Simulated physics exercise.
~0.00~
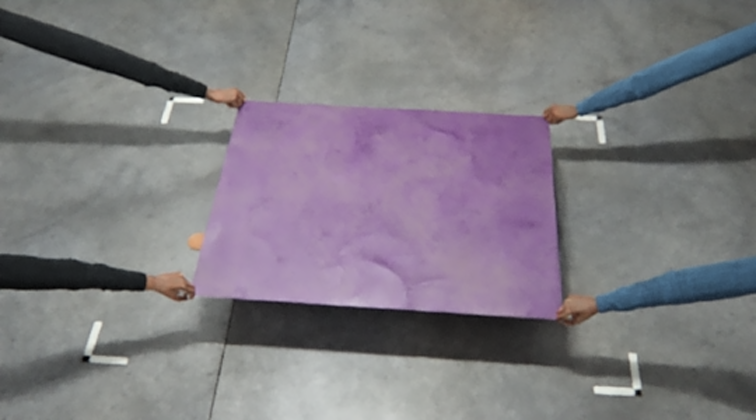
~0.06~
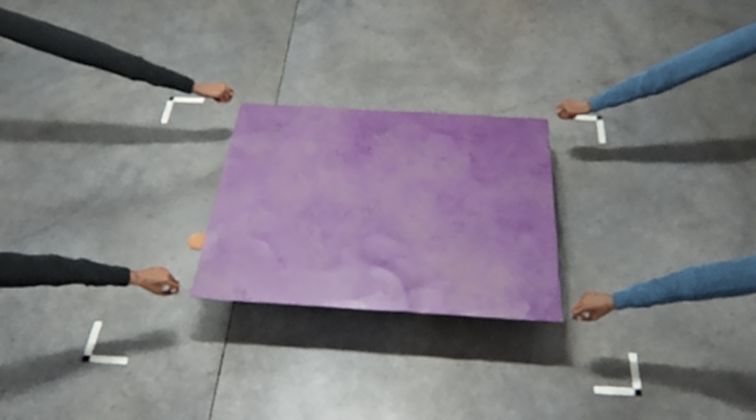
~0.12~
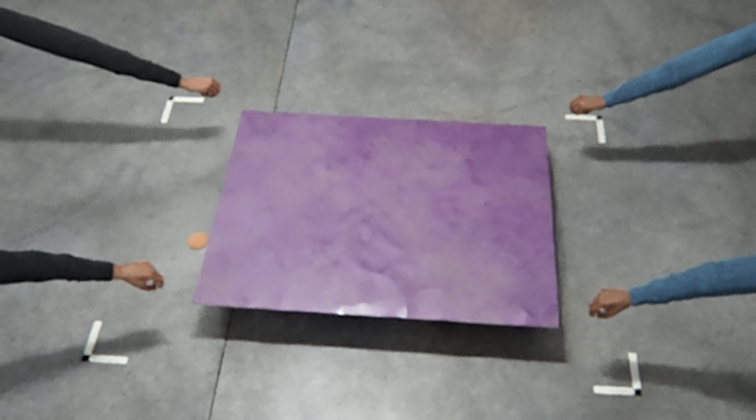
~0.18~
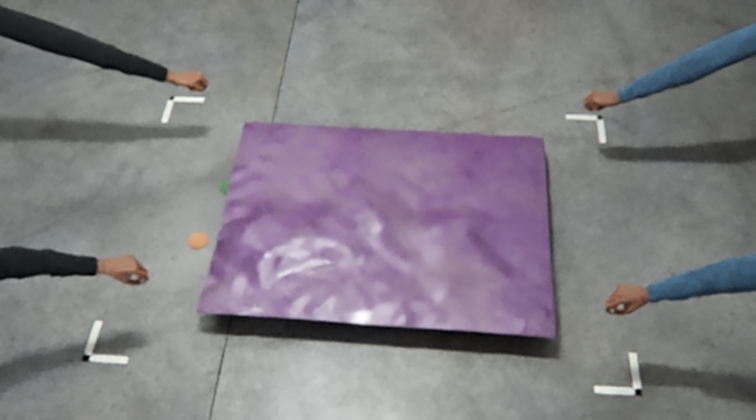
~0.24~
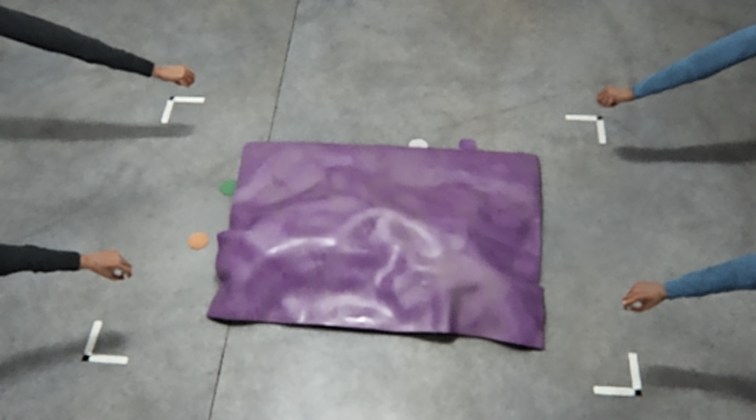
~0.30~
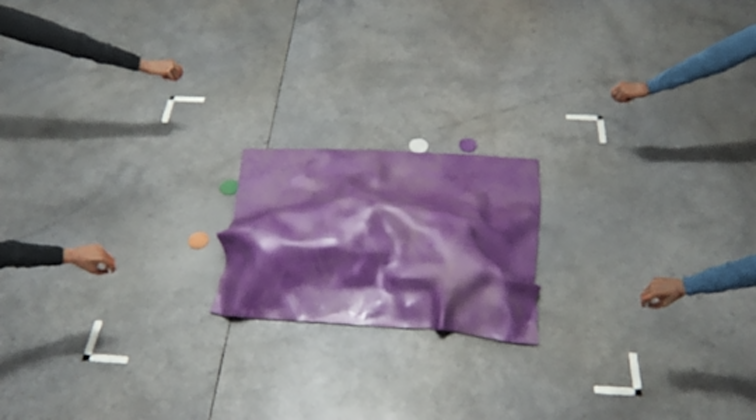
A purple sheet hangs stretched flat above a grey concrete floor, held at its corners by four hands, two reaching in from the left and two from the right. The hands let go and draw back outward as the sheet sinks, still nearly flat at first. Ripples spread over it on the way down, and small green, white and purple discs come into view past its edges, along with an orange one already peeking out at the left. The sheet ends rumpled over raised shapes, with all four discs lying uncovered beside it.
